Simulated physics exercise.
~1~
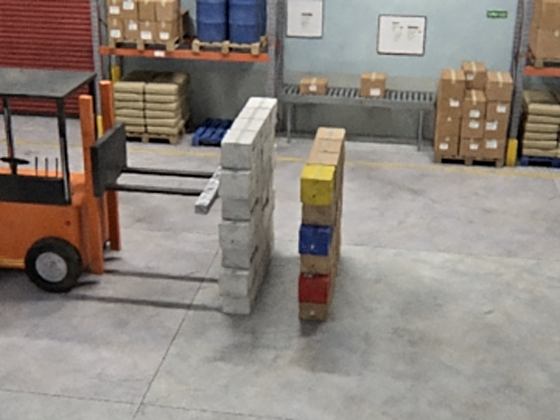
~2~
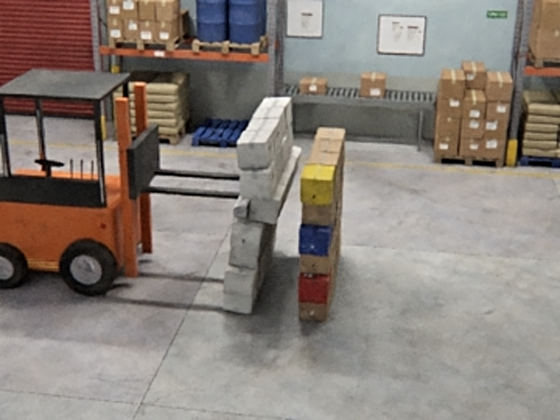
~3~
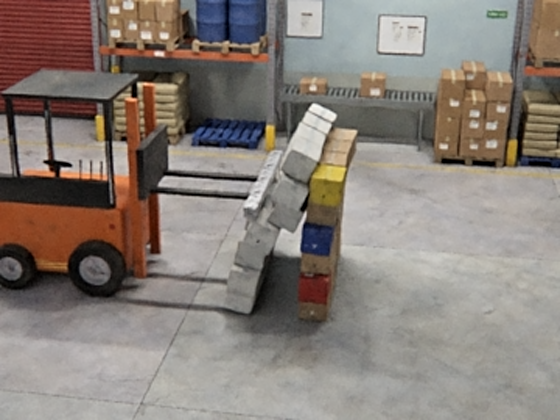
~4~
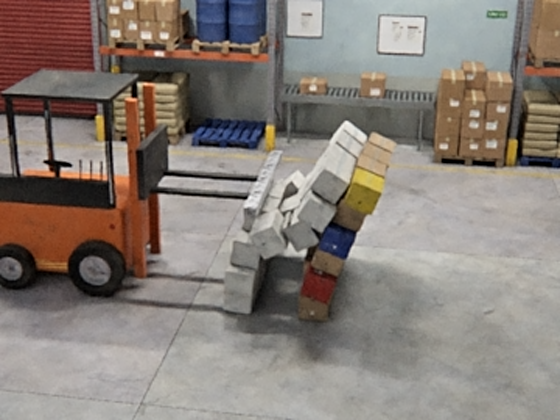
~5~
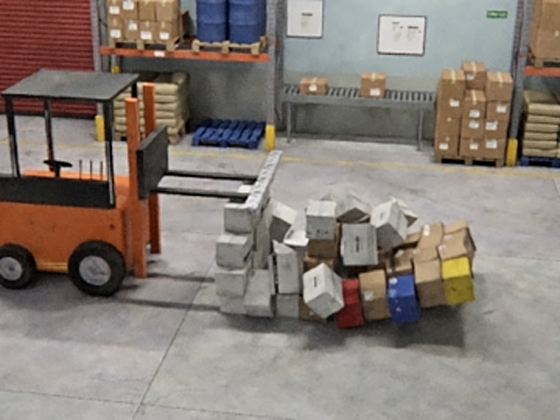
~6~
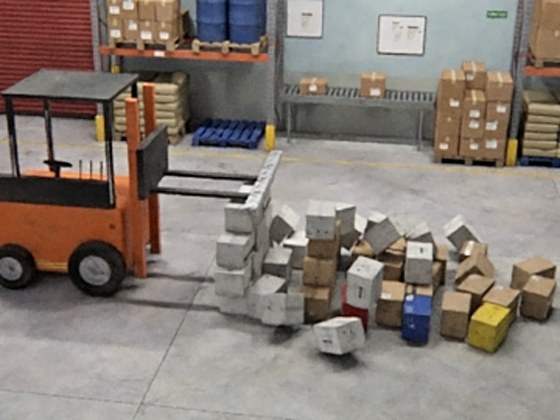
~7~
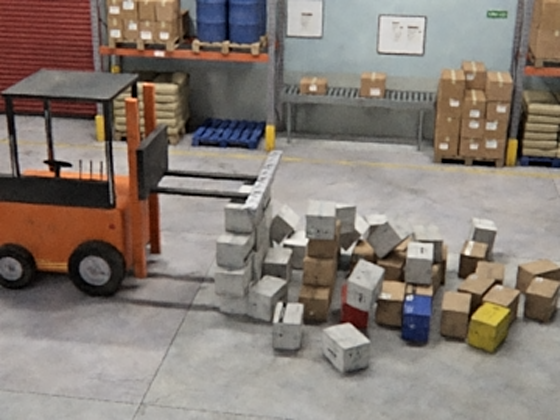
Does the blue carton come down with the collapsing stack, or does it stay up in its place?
The blue carton comes down. It tips to the right with the brown stack and ends on the floor among the scattered cartons.
